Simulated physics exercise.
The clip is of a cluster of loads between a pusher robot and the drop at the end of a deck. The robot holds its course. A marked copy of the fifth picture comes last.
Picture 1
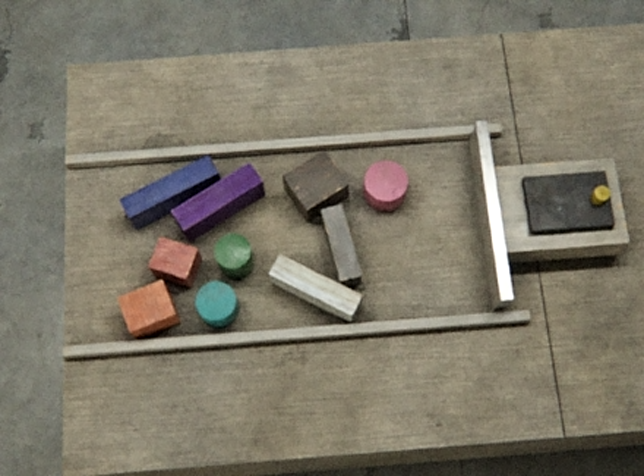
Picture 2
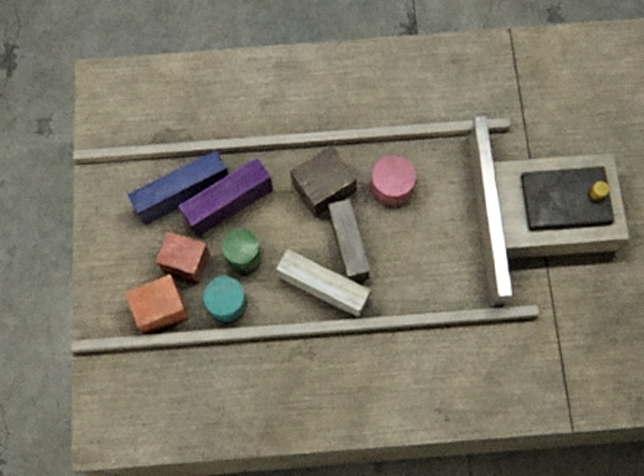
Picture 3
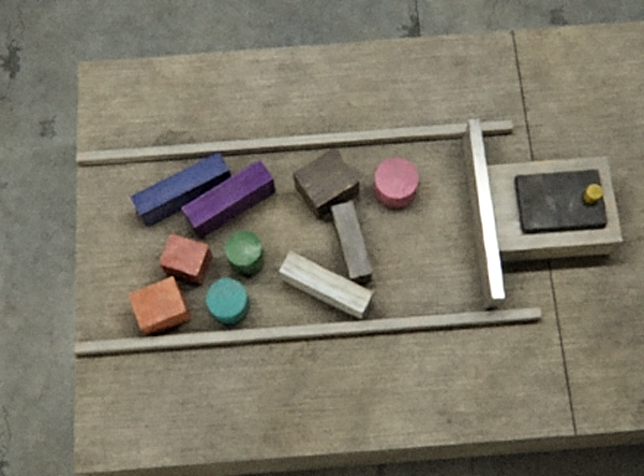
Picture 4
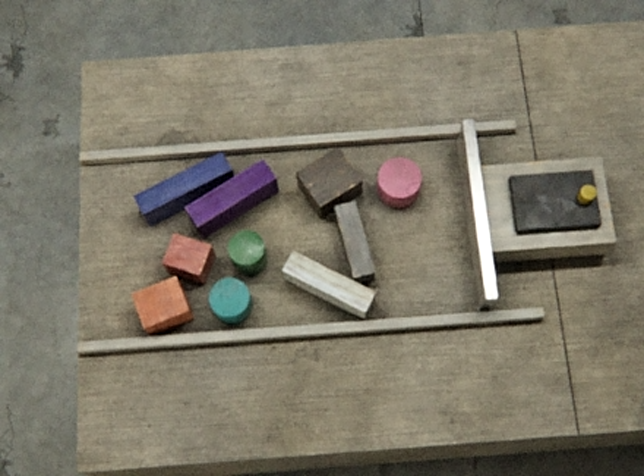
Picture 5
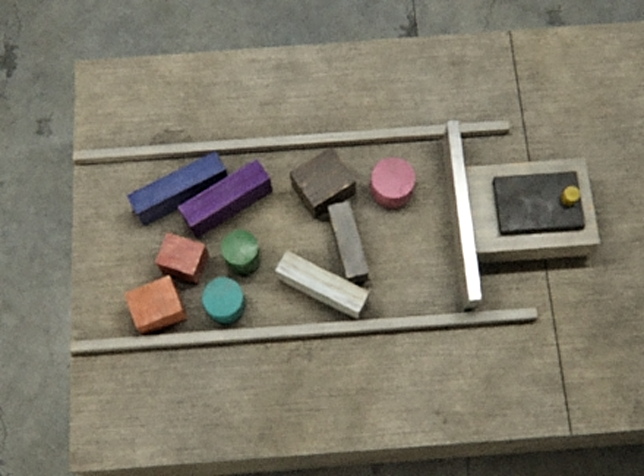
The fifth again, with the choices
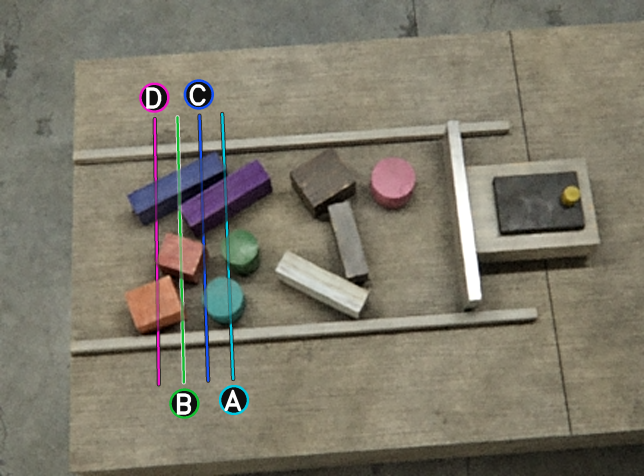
The clip opens on a wooden deck seen from above, where colourful blocks, sticks and round canisters lie between two rails, with a flat-fronted pusher robot to their right. The robot slides a short way left, narrowing the gap to the pink canister without touching it, while the loads stay put on the deck.
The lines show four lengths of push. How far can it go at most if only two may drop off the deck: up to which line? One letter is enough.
No third one falls up to B.
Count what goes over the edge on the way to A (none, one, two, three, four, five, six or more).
In all, none.
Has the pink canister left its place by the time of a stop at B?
Yes.
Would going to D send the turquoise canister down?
By then, no.
On the marked copy, A at (227, 240); B at (181, 244); C at (204, 242); D at (157, 245).
Following B. Soon after the start, robot (430, 210); purple stick (221, 198); white stick (315, 286).
Later, robot (327, 217); blue bar (122, 201); purple stick (146, 197).
In the end, robot (247, 223); blue bar over the edge; purple stick (73, 199); one fallen.
As for the rest, A is within the limit but short; C is within the limit but short; D drops four.
